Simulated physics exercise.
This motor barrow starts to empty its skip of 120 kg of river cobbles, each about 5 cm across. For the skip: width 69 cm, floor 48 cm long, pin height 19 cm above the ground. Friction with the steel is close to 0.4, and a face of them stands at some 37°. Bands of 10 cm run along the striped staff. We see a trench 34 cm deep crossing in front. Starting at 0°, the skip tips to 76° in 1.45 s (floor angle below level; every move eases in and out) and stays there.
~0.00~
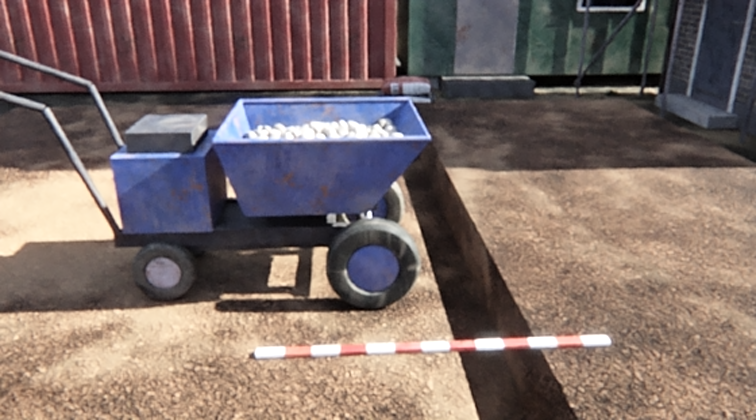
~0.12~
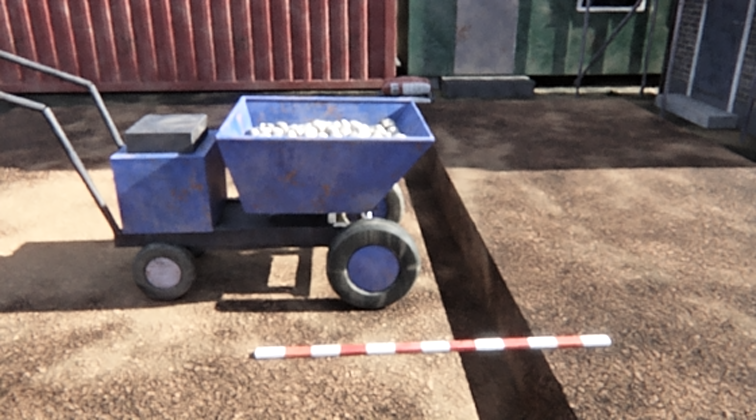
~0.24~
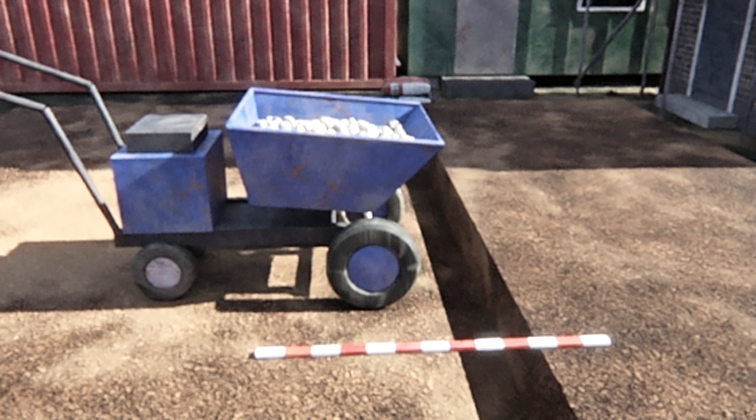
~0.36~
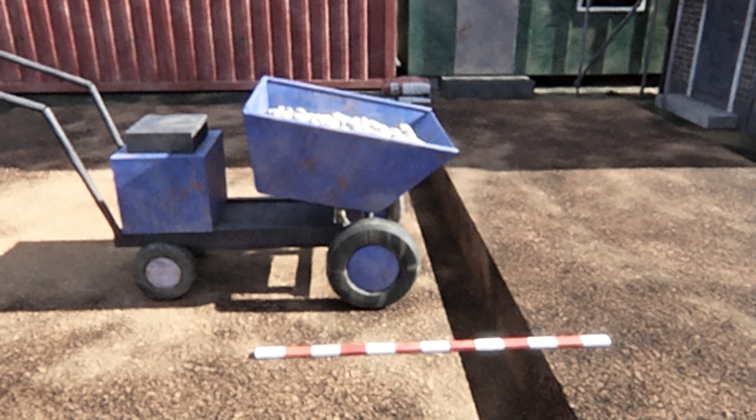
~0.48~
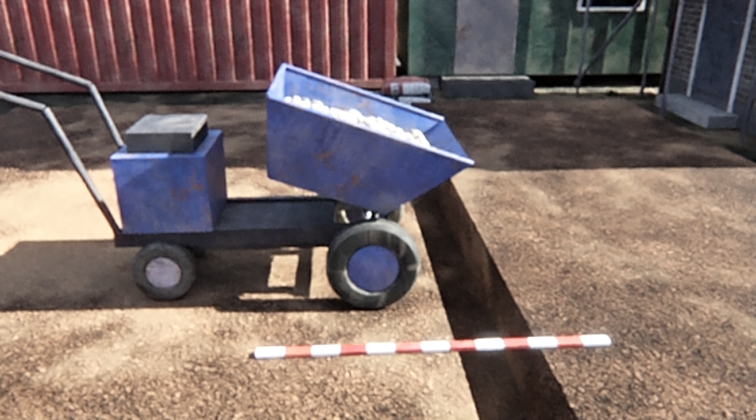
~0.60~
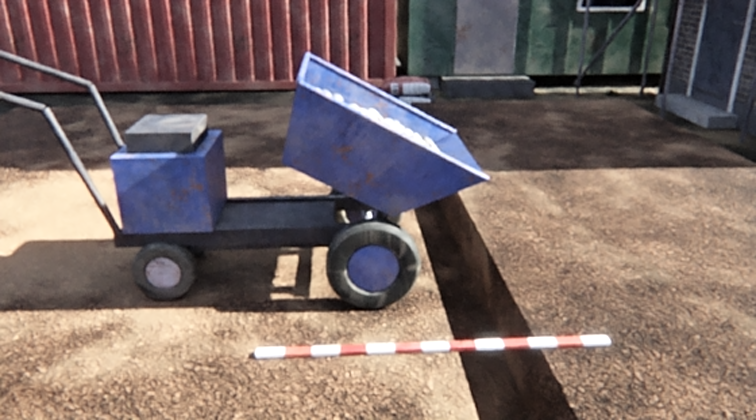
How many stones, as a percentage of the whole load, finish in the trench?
Roughly 12 per cent of the load ends up in the trench.
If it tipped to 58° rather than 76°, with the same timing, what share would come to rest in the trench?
Trench share: Approx. 15%.
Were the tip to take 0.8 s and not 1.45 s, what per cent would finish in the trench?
Roughly 10% would finish there.
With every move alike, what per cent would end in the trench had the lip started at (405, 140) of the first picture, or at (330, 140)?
It comes to about 55 and 100 in a hundred.
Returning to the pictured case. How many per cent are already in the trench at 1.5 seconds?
Something like 0 in a hundred.
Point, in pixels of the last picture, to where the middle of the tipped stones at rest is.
In the last view, about (544, 262).
After 1.1 s the floor is at 64°; 100 % in the skip; the foremost stones are at (508, 222).
After 1.5 s the floor is at 76°; 56 % in the skip, 2 % in the trench, 43 % past the trench; the foremost stones are at (614, 263).
After 1.9 s the floor is at 76°; 28 % in the skip, 6 % in the trench, 67 % past the trench; the foremost stones are at (687, 267).
After 3.8 s the floor is at 76°; 19 % in the skip, 12 % in the trench, 70 % past the trench; the foremost stones are at (714, 266).
